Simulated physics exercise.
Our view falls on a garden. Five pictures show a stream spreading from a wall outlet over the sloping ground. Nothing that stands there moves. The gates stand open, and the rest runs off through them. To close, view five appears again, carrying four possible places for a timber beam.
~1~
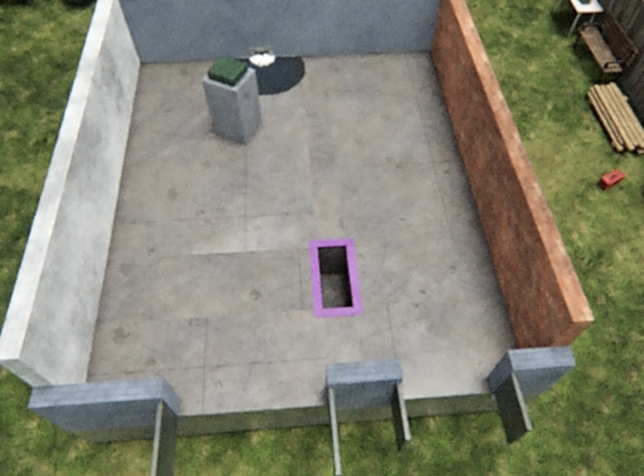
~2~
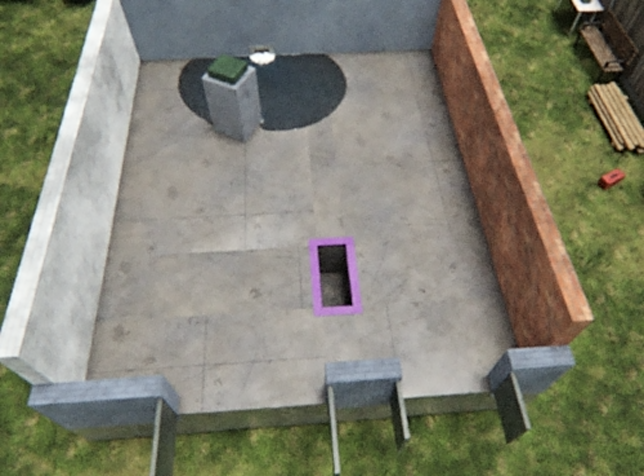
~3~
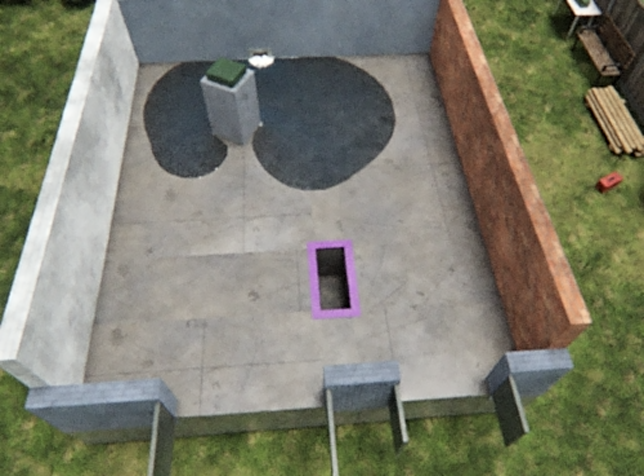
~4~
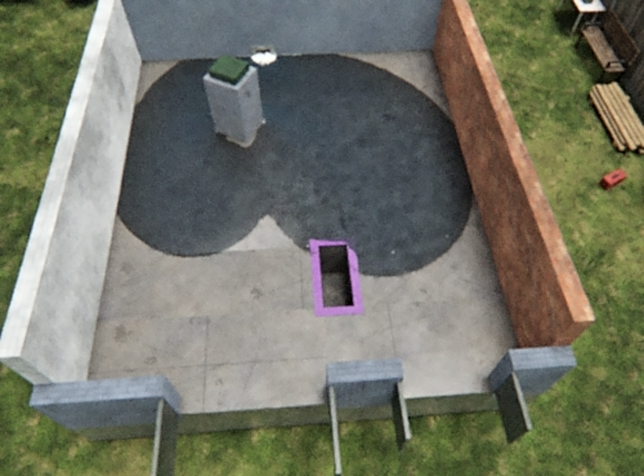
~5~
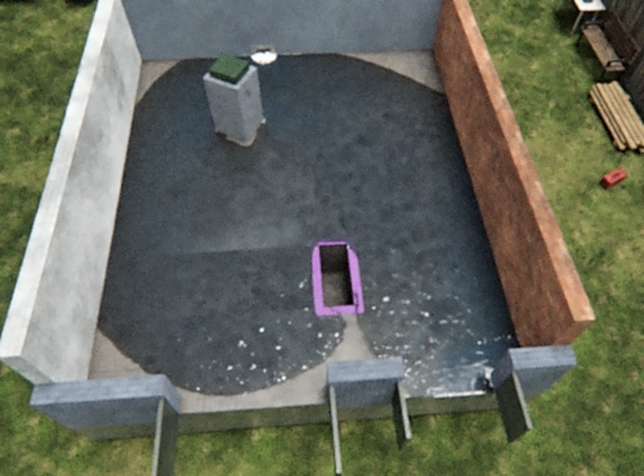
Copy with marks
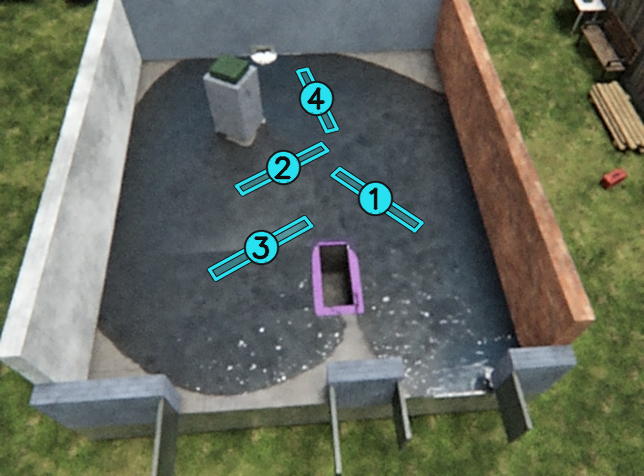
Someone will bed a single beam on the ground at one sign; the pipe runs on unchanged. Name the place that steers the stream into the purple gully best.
Use spot 4.
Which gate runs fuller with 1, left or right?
The right one.
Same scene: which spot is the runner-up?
That is spot 1.
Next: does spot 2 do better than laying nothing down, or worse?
Spot 2 is worse.
On the marked copy, 1 from (336, 172) to (418, 226); 2 from (239, 190) to (324, 147); 3 from (212, 274) to (308, 221); 4 from (302, 70) to (331, 130).
Choosing 1, about 16 % of the stream runs into the purple gully, about 84 % out by the gates.
Choosing 2, about 5 % of the stream runs into the purple gully, about 95 % out by the gates.
Choosing 3, about 7 % of the stream runs into the purple gully, about 93 % out by the gates.
Choosing 4, about 23 % of the stream runs into the purple gully, about 77 % out by the gates.
